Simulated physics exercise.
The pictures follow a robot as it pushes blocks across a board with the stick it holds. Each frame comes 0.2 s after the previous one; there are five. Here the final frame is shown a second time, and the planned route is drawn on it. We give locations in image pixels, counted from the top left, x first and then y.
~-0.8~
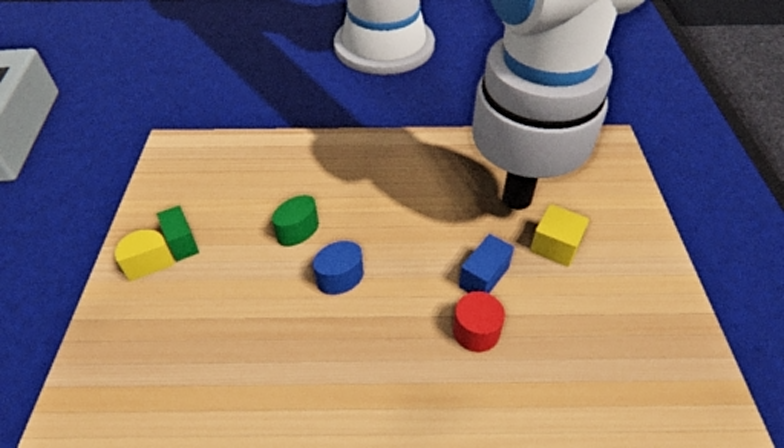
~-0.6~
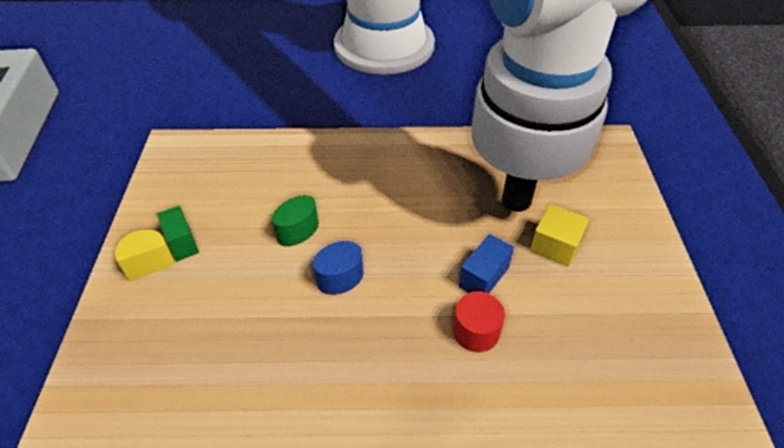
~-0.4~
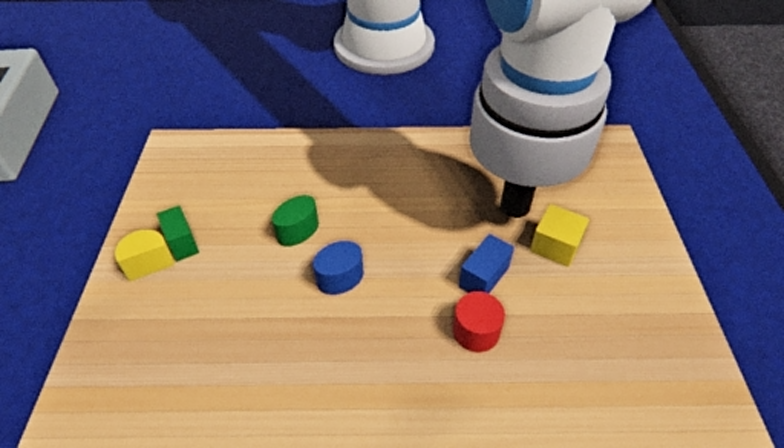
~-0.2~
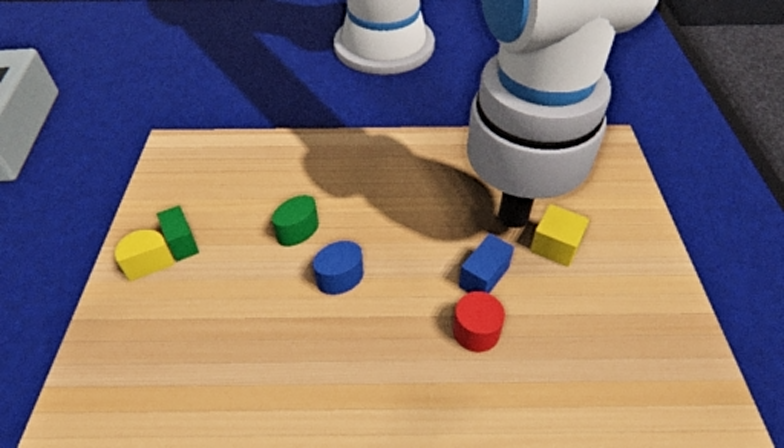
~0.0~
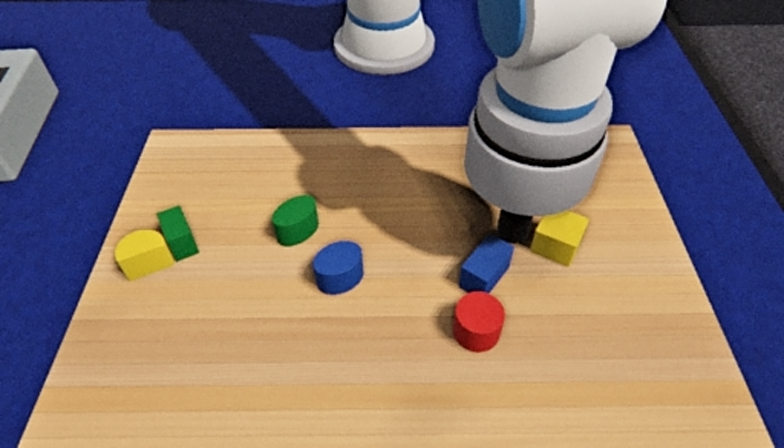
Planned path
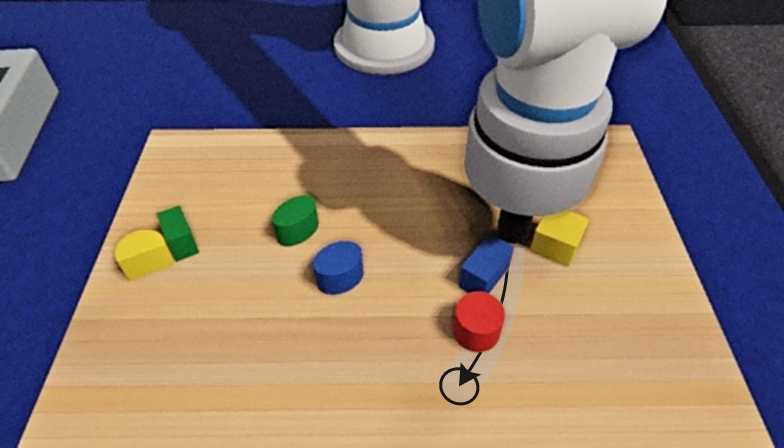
The robot arm moves its black tip slightly down between the blue and yellow blocks.
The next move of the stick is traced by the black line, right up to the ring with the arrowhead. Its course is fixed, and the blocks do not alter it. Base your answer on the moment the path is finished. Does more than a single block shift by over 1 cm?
Yes, I think so.
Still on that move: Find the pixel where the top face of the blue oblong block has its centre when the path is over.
It is at (454, 288).
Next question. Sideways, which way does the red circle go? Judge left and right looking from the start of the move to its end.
Facing from start to end, it will go to the right.
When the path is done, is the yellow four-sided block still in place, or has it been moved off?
It is not moved.
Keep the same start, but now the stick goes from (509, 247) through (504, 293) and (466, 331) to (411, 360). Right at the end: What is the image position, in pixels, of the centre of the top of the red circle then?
It is going to be at (417, 383).
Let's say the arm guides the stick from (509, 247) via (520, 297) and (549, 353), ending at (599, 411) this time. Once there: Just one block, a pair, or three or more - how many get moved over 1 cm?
Only one of them.
The drawn path runs from (509, 247) through (498, 314) to (459, 386).
What follows on the original path. One third of the way, stick (508, 277); red circle (479, 315); blue oblong block (467, 281), turned 45° clockwise.
Two thirds of the way, stick (491, 325); red circle (457, 339); blue oblong block (454, 288), turned 75° clockwise.
At the end, stick (462, 374); red circle (416, 367); blue oblong block (454, 288), turned 75° clockwise; yellow four-sided block not moved.
